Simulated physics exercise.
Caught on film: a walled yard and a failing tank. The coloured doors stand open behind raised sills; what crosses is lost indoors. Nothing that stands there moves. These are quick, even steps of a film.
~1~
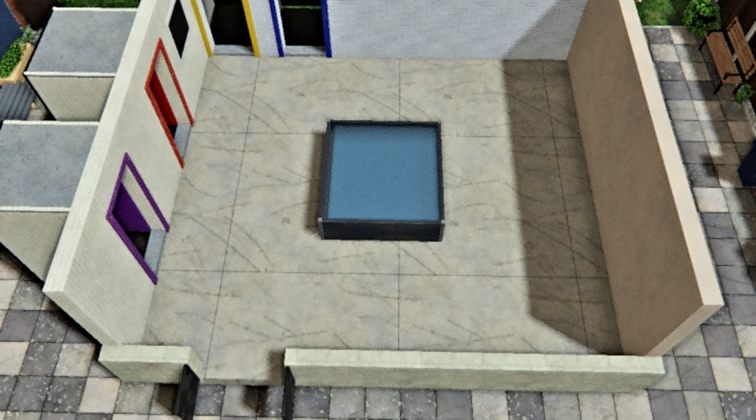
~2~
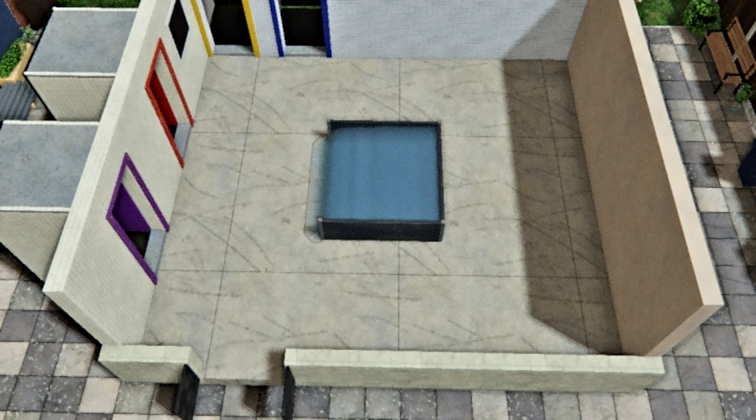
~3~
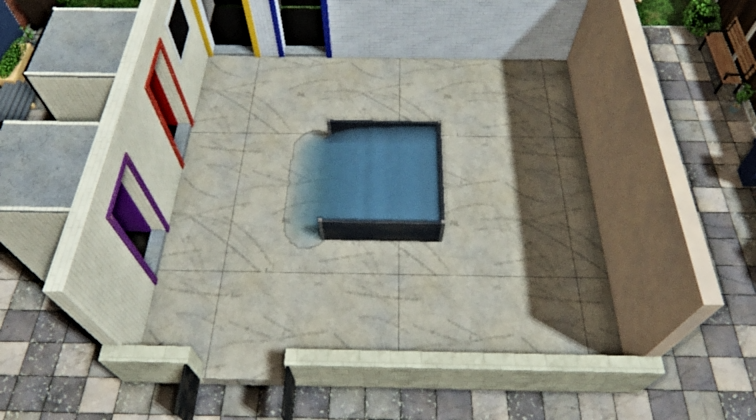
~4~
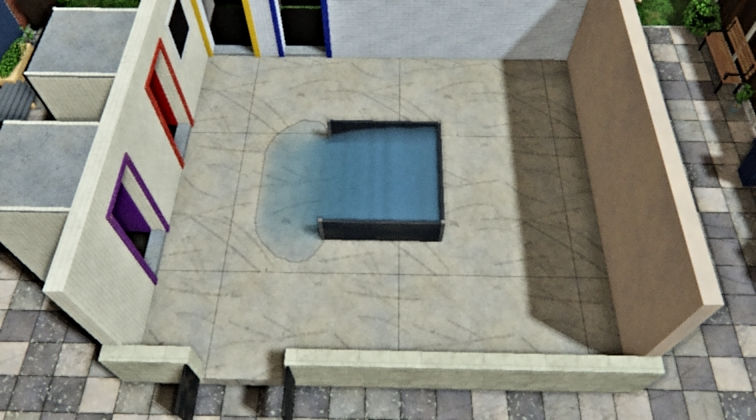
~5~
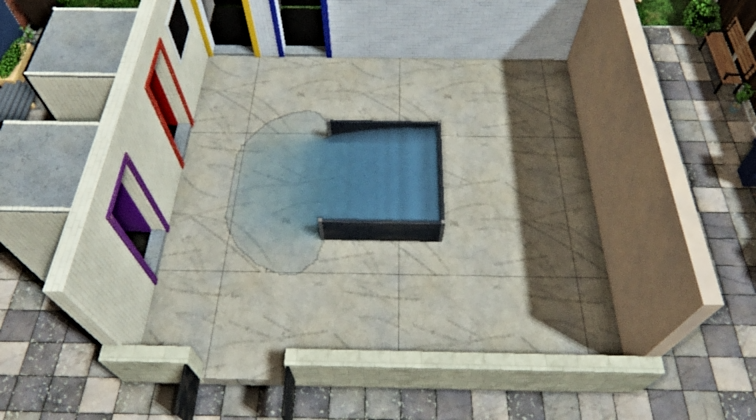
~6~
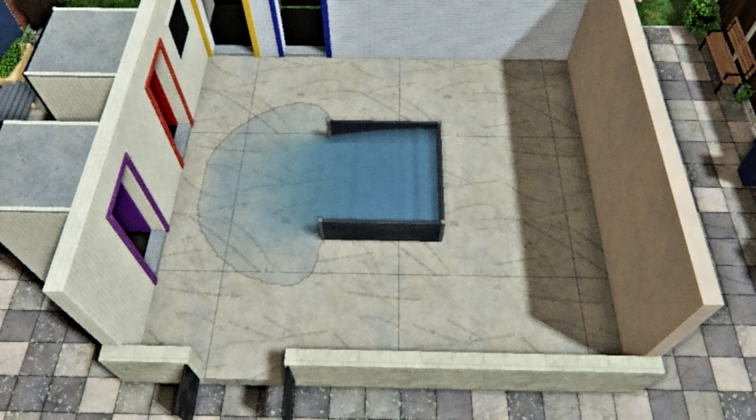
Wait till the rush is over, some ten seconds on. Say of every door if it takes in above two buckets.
The red door floods; the blue door holds within the limit; the yellow door floods; the purple door floods.
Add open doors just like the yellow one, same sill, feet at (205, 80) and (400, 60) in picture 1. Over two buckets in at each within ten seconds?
In turn: Lets more in, holds.
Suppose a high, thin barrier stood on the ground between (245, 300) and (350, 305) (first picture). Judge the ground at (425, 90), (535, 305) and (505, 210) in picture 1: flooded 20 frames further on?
One after the other: Clear, dry, not flooded.
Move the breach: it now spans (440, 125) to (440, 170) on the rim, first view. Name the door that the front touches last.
It is the one in purple.
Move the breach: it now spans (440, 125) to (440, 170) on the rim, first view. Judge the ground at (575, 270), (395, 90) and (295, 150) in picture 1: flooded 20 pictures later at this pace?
In that order: Covered, no water, not flooded.
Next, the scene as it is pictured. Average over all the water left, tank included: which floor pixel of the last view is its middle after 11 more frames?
Around (281, 189).
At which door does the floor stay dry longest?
That is the blue door.
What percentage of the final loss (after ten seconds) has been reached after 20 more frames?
Roughly 40 per cent.
A moment on, water covers 25 % of the floor; the red door under two buckets in, the blue door not reached, the yellow door not reached, the purple door wet at the sill, nothing in.
Next, water covers 30 % of the floor; the red door over two buckets in, the blue door not reached, the yellow door not reached, the purple door over two buckets in.
Then, water covers 35 % of the floor; the red door far over two buckets in, the blue door not reached, the yellow door over two buckets in, the purple door over two buckets in.
Later, water covers 65 % of the floor; the red door far over two buckets in, the blue door wet at the sill, nothing in, the yellow door far over two buckets in, the purple door over two buckets in.
In the end, water covers 90 % of the floor; the red door far over two buckets in, the blue door wet at the sill, nothing in, the yellow door far over two buckets in, the purple door over two buckets in.
